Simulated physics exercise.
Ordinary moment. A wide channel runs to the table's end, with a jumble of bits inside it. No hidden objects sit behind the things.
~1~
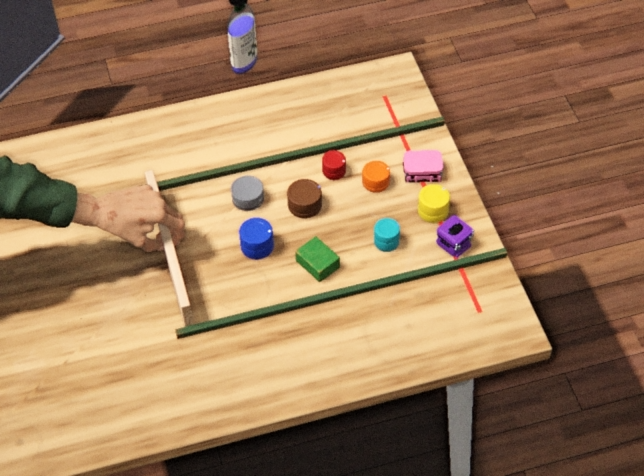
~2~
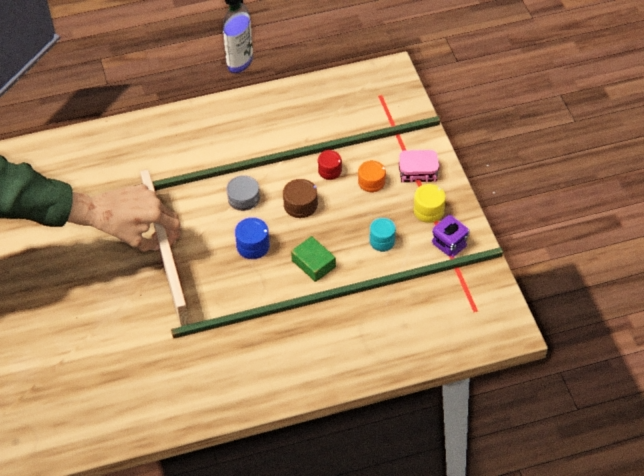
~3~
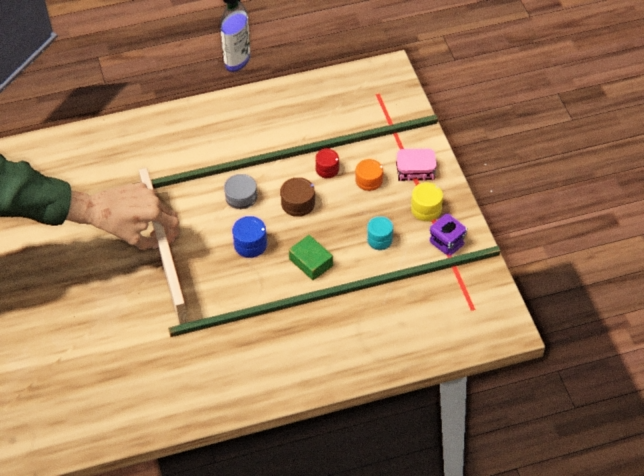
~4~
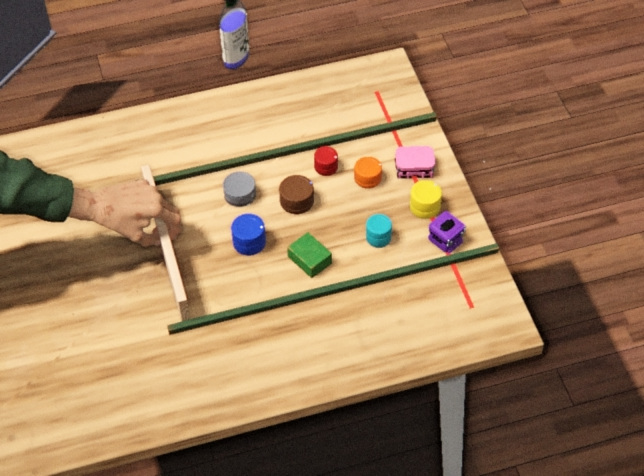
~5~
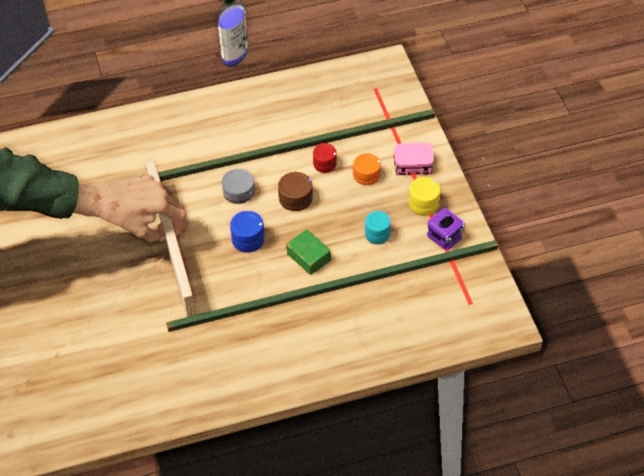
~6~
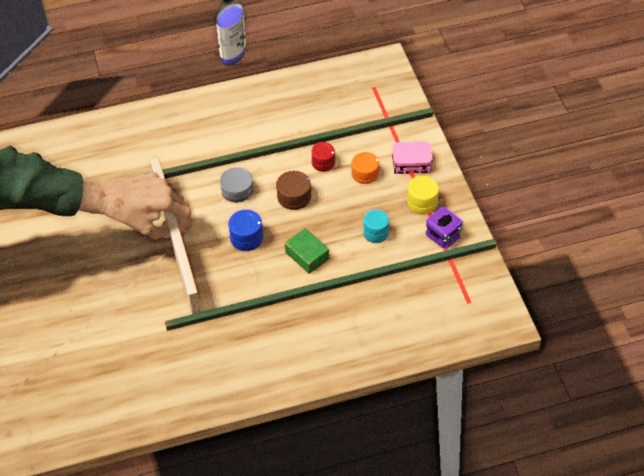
A pale wooden table on a plank floor is seen from above at an angle, with a bottle standing on the floor beyond it. Between two dark green strips sit grey, blue, brown, green, red, orange and cyan pieces, with yellow, pink and purple ones near a red line at right. The view drifts slightly, then a green-sleeved hand nudges a upright board slightly rightward, while the pieces stay put.
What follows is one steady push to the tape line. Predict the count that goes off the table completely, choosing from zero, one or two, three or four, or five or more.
Turns out the ones that don't stay up top number one or two.
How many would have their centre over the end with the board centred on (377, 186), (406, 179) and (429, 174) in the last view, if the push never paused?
Taking the places in turn, the counts are 0, 1 and 6.
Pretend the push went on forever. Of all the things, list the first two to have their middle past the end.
The pink case comes first, followed by the yellow lid.
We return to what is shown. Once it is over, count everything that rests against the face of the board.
That would be 4 of them.
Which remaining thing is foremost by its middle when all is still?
Result: The yellow lid.
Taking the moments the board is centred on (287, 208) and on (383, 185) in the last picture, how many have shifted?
Counts: 4 and 10.
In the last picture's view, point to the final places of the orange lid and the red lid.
Final positions - orange lid around (441, 142), red lid around (432, 120).
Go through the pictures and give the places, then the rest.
In the first picture, pink case (423, 167); purple case (454, 237); yellow lid (434, 204); board (169, 247); tape (429, 197).
In the second picture, purple case (450, 236); grey tub (243, 193).
In the third picture, yellow lid (427, 202); board (163, 245).
In the fourth picture, pink case (415, 163); brown lid (297, 195).
In the fifth picture, purple case (445, 229); orange lid (367, 169).
In the sixth picture, pink case (412, 158); purple case (443, 228); yellow lid (423, 195); board (175, 235); tape (418, 188).
A little later, none off yet; pink case at rest near (412, 158); purple case at rest near (443, 228); yellow lid at rest near (423, 195).
When it is over, the number that fall off is one or two; down, pink case.
